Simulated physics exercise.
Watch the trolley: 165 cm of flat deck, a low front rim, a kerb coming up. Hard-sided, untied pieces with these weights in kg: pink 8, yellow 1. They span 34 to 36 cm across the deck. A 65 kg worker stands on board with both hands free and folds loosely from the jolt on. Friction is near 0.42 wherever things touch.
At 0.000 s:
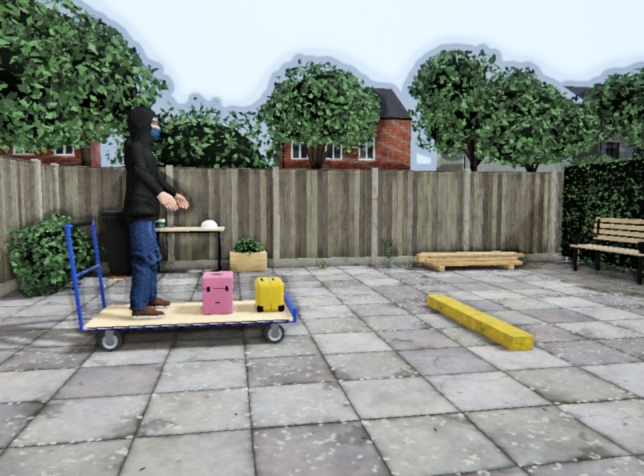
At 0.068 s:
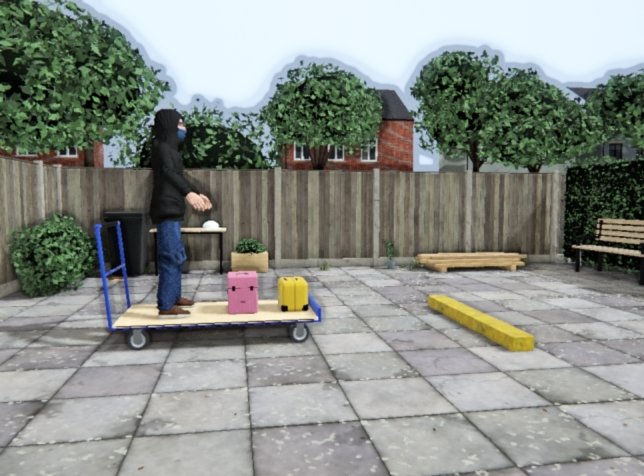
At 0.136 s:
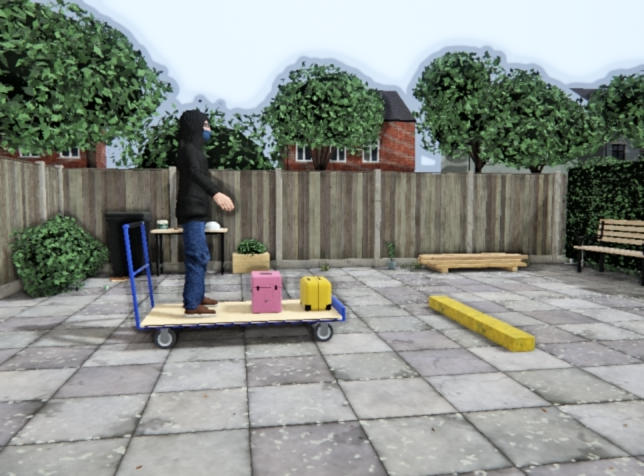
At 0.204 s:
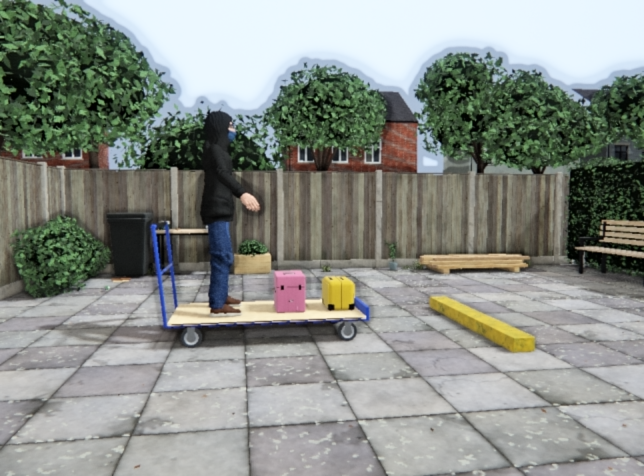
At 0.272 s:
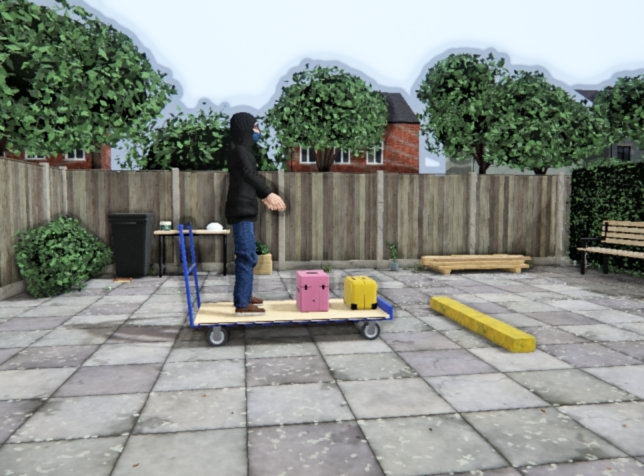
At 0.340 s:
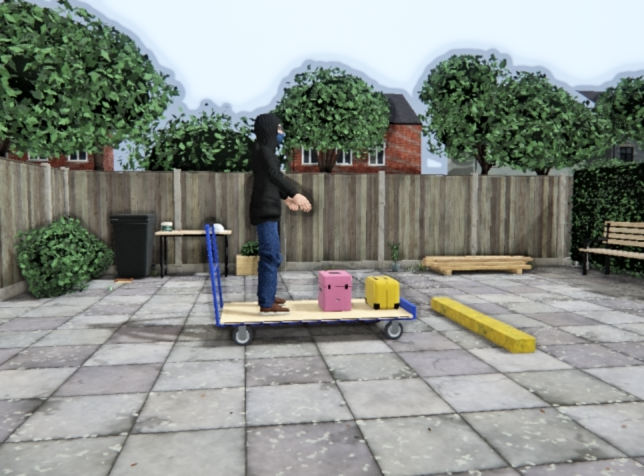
A blue-framed flatbed trolley rolls steadily rightward across a grey paved yard, seen side-on from a fixed, roughly eye-level view, with a wooden fence, trees and brick houses behind. On its pale deck stand a hooded, masked figure in black top and jeans, a pink case and a smaller yellow suitcase, while a yellow kerb lies right of centre. The figure rides upright, hands held out in front, as the trolley draws nearer the kerb.
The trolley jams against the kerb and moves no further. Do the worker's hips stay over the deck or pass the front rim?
The worker's hips end beyond the front rim.
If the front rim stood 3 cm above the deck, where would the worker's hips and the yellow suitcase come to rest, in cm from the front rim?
In that case hips 150 past, yellow 200 past.
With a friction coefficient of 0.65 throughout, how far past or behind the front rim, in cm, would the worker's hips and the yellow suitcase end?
In that case hips 0 past, yellow 20 behind.
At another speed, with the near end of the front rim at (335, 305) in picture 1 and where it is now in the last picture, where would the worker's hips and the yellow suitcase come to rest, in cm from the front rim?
Then hips 60 behind, yellow 20 behind.
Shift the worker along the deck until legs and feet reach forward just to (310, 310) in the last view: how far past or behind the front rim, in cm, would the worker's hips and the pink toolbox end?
In that case hips 90 past, pink 50 behind.
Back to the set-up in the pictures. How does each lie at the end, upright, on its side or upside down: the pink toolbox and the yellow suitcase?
At rest: Pink upright, yellow on its side.
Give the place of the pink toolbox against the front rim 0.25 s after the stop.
Some 40 cm behind it.
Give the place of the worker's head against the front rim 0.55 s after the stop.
About 40 cm past the rim.
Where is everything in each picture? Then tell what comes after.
In the first picture, hips (141, 211), yellow suitcase (269, 294), rim corner (295, 318); 0 cm covered, 177 to go.
In the second picture, hips (168, 212), yellow suitcase (293, 294), rim corner (320, 318); 21 cm covered, 156 to go.
In the third picture, hips (193, 212), yellow suitcase (315, 293), rim corner (344, 317); 42 cm covered, 135 to go.
In the fourth picture, hips (217, 212), yellow suitcase (338, 293), rim corner (368, 316); 63 cm covered, 115 to go.
In the fifth picture, hips (241, 212), yellow suitcase (360, 293), rim corner (391, 316); 84 cm covered, 94 to go.
In the sixth picture, hips (265, 212), yellow suitcase (382, 293), rim corner (414, 315); 105 cm covered, 73 to go. Speed about 3.1 m/s.
After 0.58 s the deck stops.
After 0.83 s the worker's hips are 50 cm behind the rim, near (425, 238) in the last picture's view.
After 1.13 s the worker's hips are 28 cm behind the rim, near (447, 258) in the last picture's view.
After 1.58 s the worker's hips are 23 cm past the rim, near (497, 274) in the last picture's view.
At rest, 4.6 s, past the rim, the worker's hips; behind it, pink toolbox and yellow suitcase.
